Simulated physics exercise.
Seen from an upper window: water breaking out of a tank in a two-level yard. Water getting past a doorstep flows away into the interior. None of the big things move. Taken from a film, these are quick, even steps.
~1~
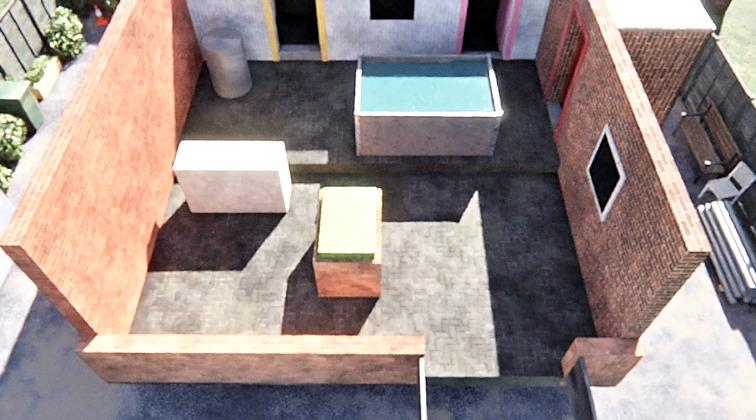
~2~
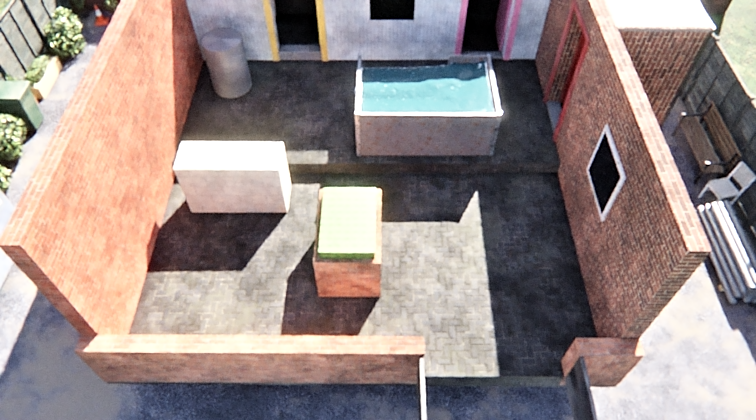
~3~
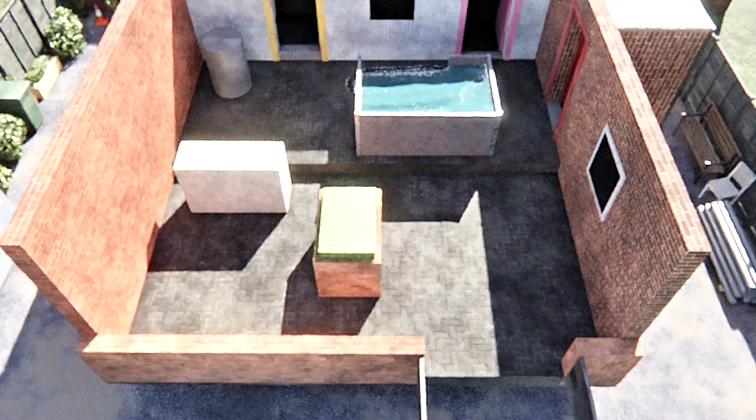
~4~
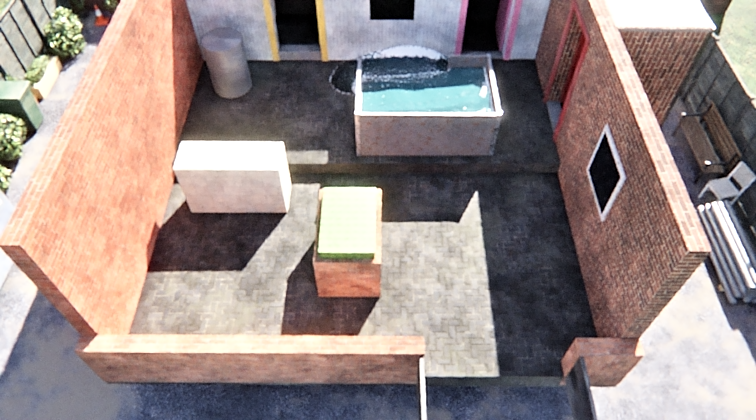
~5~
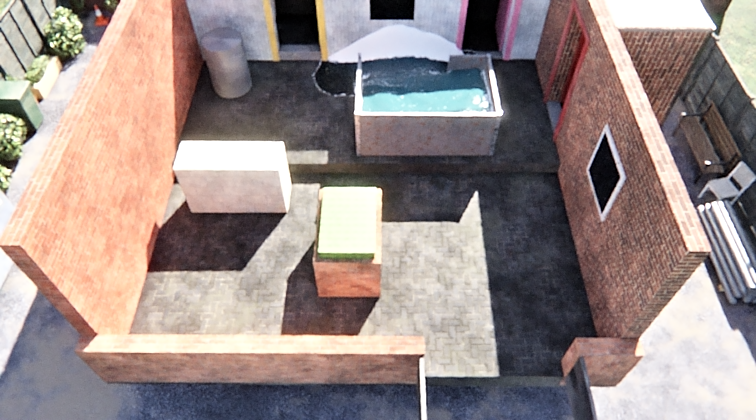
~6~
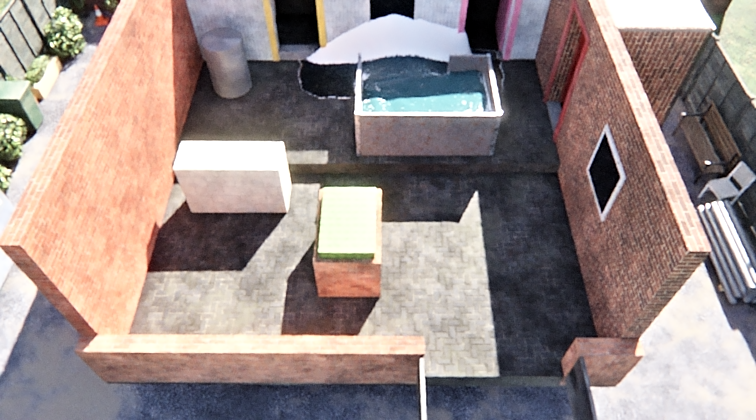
In a walled yard, water pours over the tank's far side and spreads left.
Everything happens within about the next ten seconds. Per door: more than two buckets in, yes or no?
Red door yes, yellow door no, pink door yes.
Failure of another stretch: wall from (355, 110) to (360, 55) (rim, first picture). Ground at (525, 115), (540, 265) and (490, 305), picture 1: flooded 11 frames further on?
The three spots, in order, are spared, spared and spared.
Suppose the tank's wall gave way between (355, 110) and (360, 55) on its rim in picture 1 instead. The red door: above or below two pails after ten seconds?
In that case red door comes in lower.
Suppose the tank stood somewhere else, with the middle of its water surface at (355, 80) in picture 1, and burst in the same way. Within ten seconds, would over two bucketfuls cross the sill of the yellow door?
One by one: The yellow one exceeds the threshold.
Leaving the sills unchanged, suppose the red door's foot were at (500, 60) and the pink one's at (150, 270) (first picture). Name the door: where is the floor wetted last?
The flood gets to the door marked pink after all the others.
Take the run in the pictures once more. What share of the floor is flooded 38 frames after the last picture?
About 85 %.
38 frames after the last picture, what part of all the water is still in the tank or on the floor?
I'd say roughly 88 percent.
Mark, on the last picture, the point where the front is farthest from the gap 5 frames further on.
(203, 64).
A moment on, water covers 20 % of the floor; the red door not reached, the yellow door wet at the sill, nothing in, the pink door over two buckets in.
Next, water covers 35 % of the floor; the red door under two buckets in, the yellow door under two buckets in, the pink door over two buckets in.
Then, water covers 55 % of the floor; the red door over two buckets in, the yellow door under two buckets in, the pink door far over two buckets in.
Later, water covers 85 % of the floor; the red door over two buckets in, the yellow door under two buckets in, the pink door far over two buckets in.
In the end, water covers 90 % of the floor; the red door over two buckets in, the yellow door under two buckets in, the pink door far over two buckets in.
